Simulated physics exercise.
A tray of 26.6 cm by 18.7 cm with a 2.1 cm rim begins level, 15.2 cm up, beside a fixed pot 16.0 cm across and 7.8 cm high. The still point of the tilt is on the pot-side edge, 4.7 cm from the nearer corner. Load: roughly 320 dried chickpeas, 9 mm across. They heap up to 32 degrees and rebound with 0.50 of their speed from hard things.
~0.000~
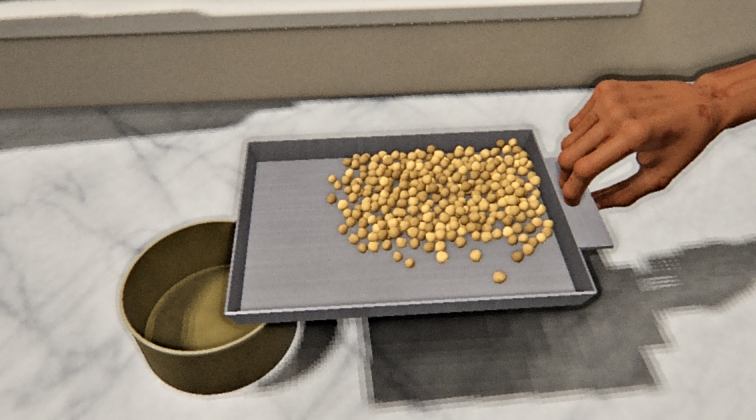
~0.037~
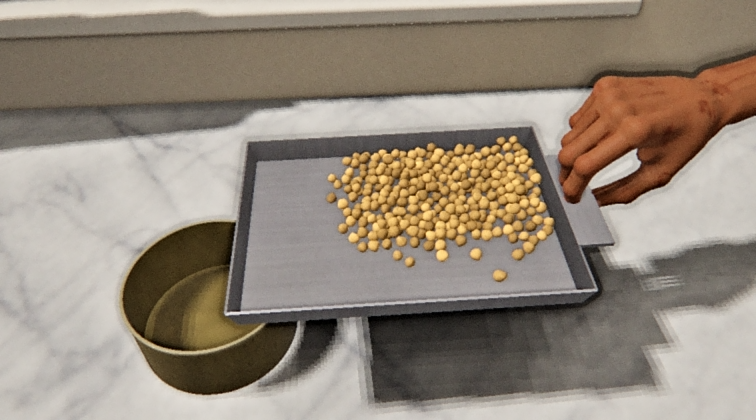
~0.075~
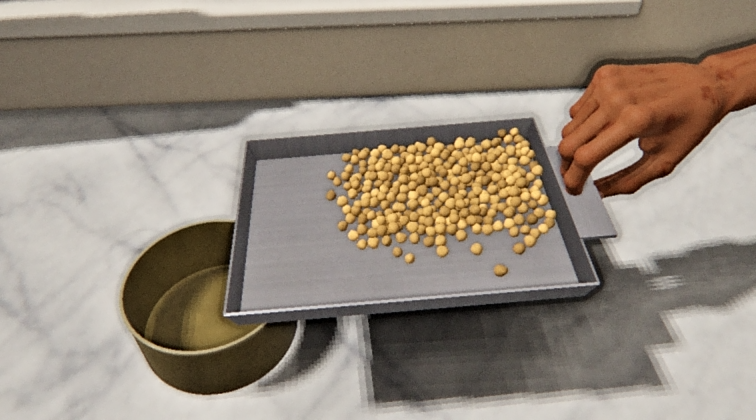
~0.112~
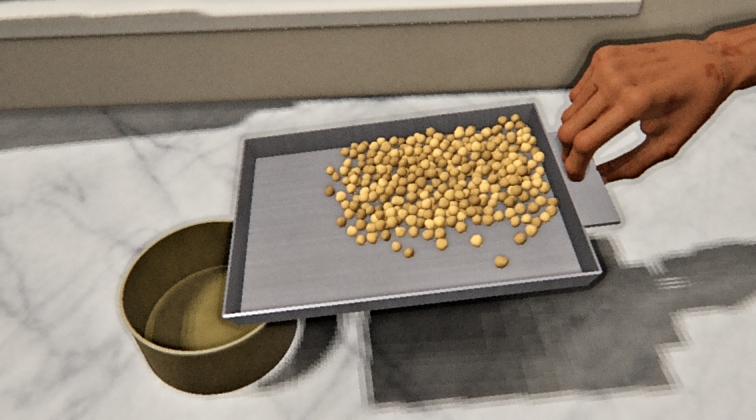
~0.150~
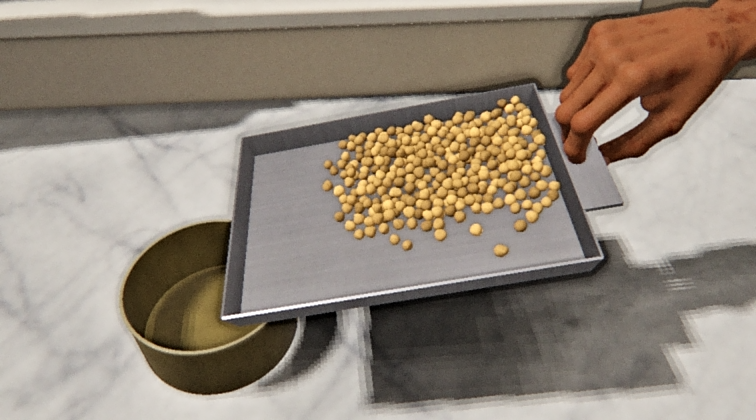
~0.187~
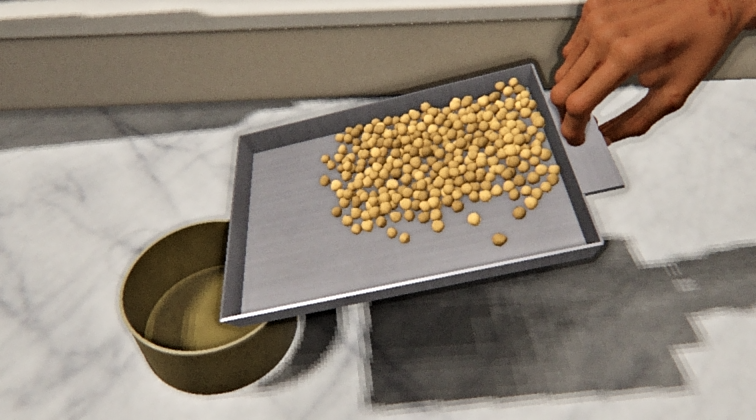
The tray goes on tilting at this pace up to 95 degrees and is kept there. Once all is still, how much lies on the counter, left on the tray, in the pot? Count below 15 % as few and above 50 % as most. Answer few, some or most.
Counter most, tray few, pot some.
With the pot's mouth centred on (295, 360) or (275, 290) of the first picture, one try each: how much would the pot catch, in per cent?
Some 20 and 10 per cent.
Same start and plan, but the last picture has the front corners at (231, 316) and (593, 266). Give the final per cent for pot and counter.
Pot 0, counter 100.
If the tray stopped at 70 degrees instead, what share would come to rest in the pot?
Then about 25 per cent.
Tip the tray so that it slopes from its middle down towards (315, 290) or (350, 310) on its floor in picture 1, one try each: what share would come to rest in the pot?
About 0 and 0 per cent.
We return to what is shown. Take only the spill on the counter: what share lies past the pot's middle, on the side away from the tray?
About 80 per cent.
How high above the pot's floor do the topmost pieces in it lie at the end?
Some 2.0 cm.
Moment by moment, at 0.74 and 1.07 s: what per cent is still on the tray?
About 50, 5.
Then, at 0.52 s, tilt 54 degrees; the tray holds 100 %, the pot 0 %.
Then, at 0.74 s, tilt 80 degrees; the tray holds 50 %, the pot 5 %.
Then, at 1.07 s, tilt 95 degrees; the tray holds 5 %, the pot 40 %.
By 1.8 s all is still; counter 60 %, tray 0 %, pot 40 %.
